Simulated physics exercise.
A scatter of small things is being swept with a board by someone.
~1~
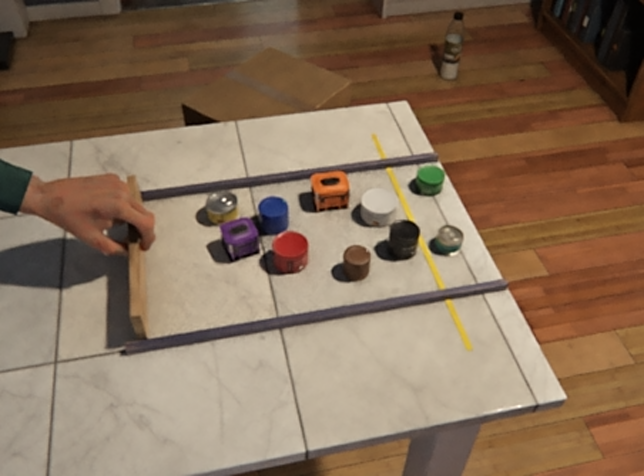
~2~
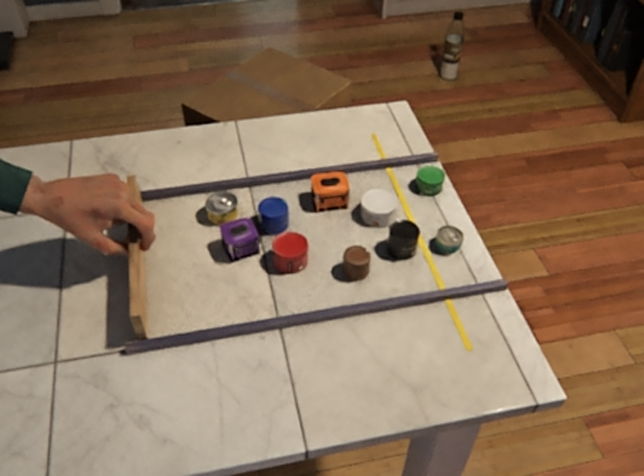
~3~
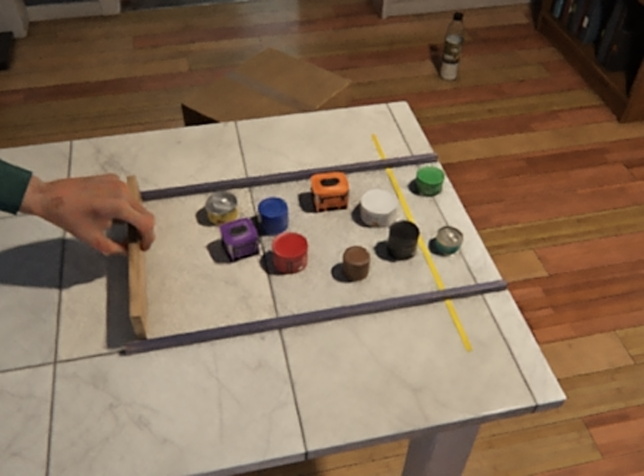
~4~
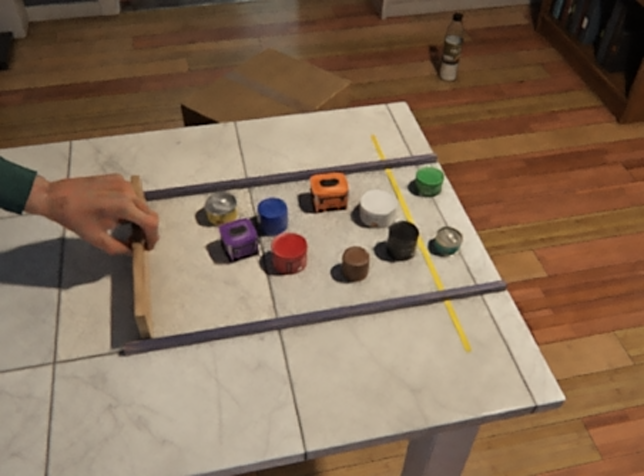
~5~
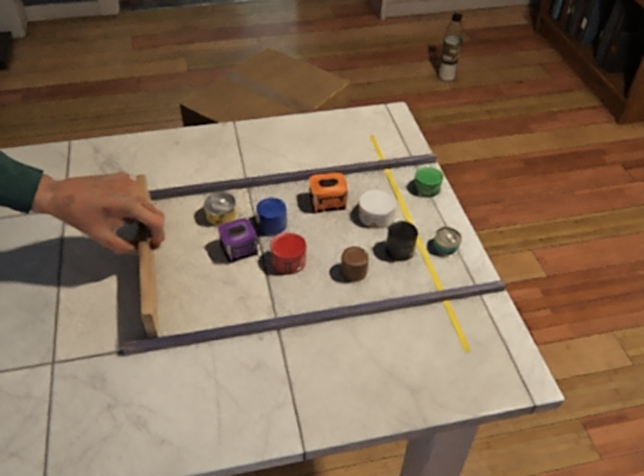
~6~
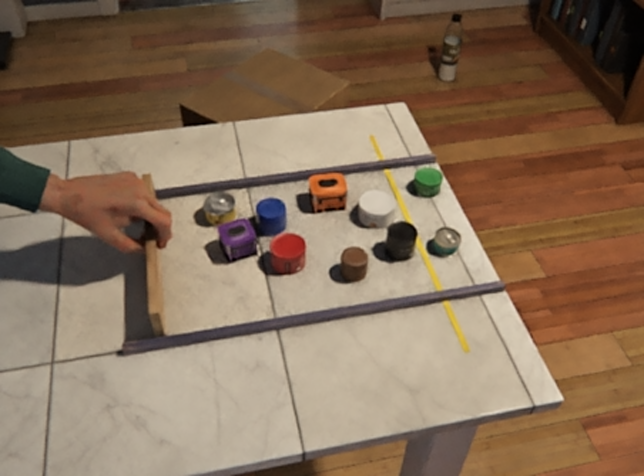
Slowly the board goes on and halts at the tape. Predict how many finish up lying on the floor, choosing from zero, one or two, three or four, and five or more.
My prediction is one or two.
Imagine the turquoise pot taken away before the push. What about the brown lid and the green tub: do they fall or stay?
Well, the brown lid is still there while the green tub goes off the edge.
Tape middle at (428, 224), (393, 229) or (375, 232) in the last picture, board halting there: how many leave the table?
Per try in turn: 4, 0, 0.
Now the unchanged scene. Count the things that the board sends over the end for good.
Tally: 2.
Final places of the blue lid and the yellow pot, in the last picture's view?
The blue lid stops around (417, 195); the yellow pot around (405, 171).
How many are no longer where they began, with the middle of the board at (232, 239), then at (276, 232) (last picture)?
2 by the first point, 4 by the second.
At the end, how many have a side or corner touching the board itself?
5 of them.
A little later, none off yet; green tub at rest near (428, 182); turquoise pot at rest near (447, 242); black tub at rest near (401, 241).
When it is over, the number that fall off is one or two; down, turquoise pot and green tub.
